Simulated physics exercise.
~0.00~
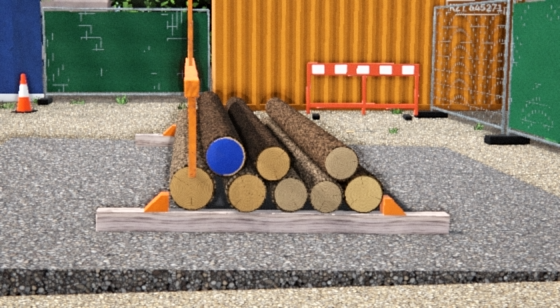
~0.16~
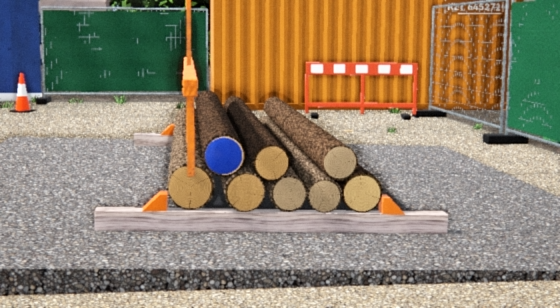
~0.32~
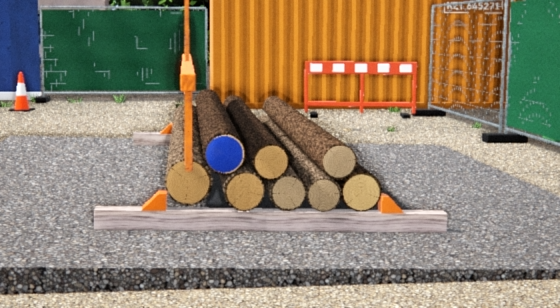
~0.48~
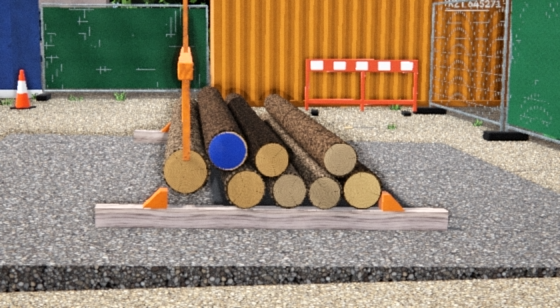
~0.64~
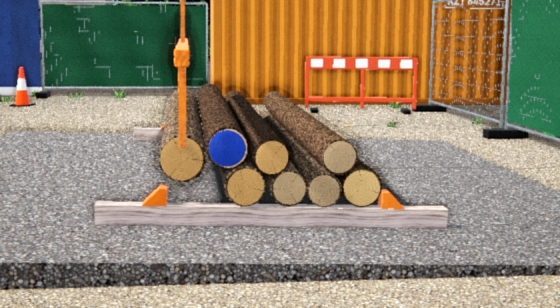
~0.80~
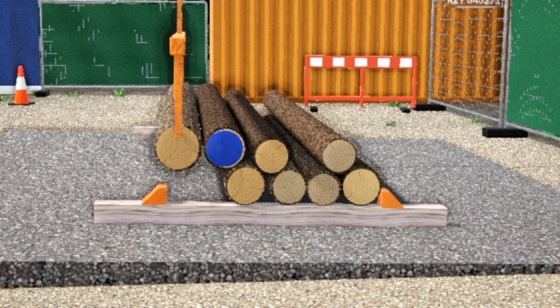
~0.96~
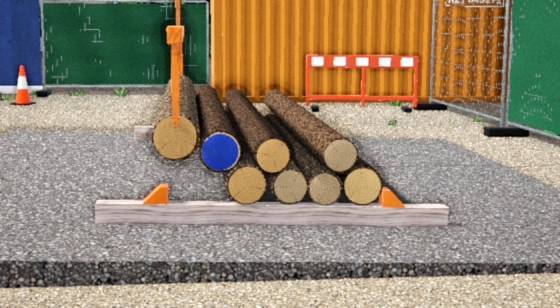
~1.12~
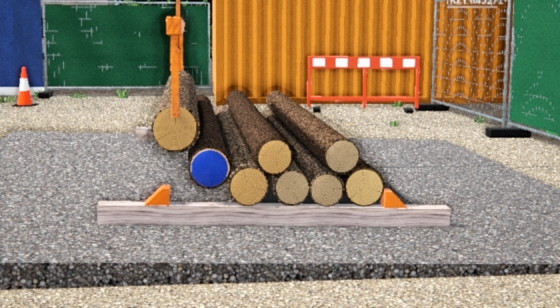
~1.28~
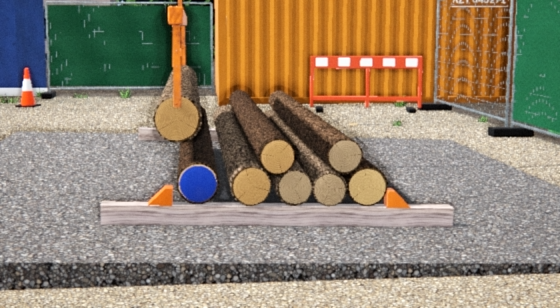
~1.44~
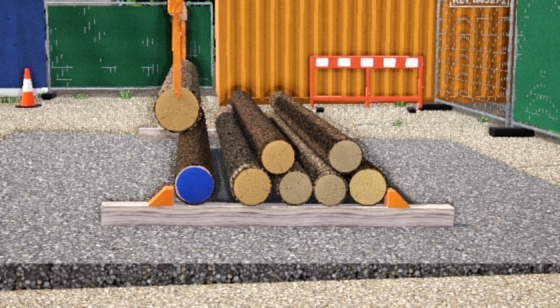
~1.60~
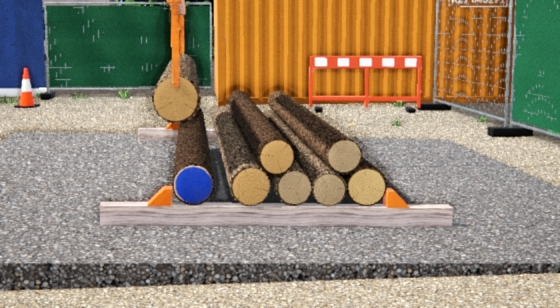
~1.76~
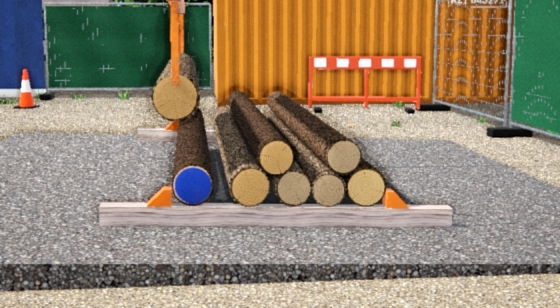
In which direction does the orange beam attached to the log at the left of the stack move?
The orange beam moves up, carrying the attached log with it.
In this clip, an orange beam hoists the bottom-left log from a stack resting on timber bearers, and the blue-ended log rolls down to the left into the gap. It settles beside the left orange chock while the hoisted log hangs above and the other logs stay stacked.
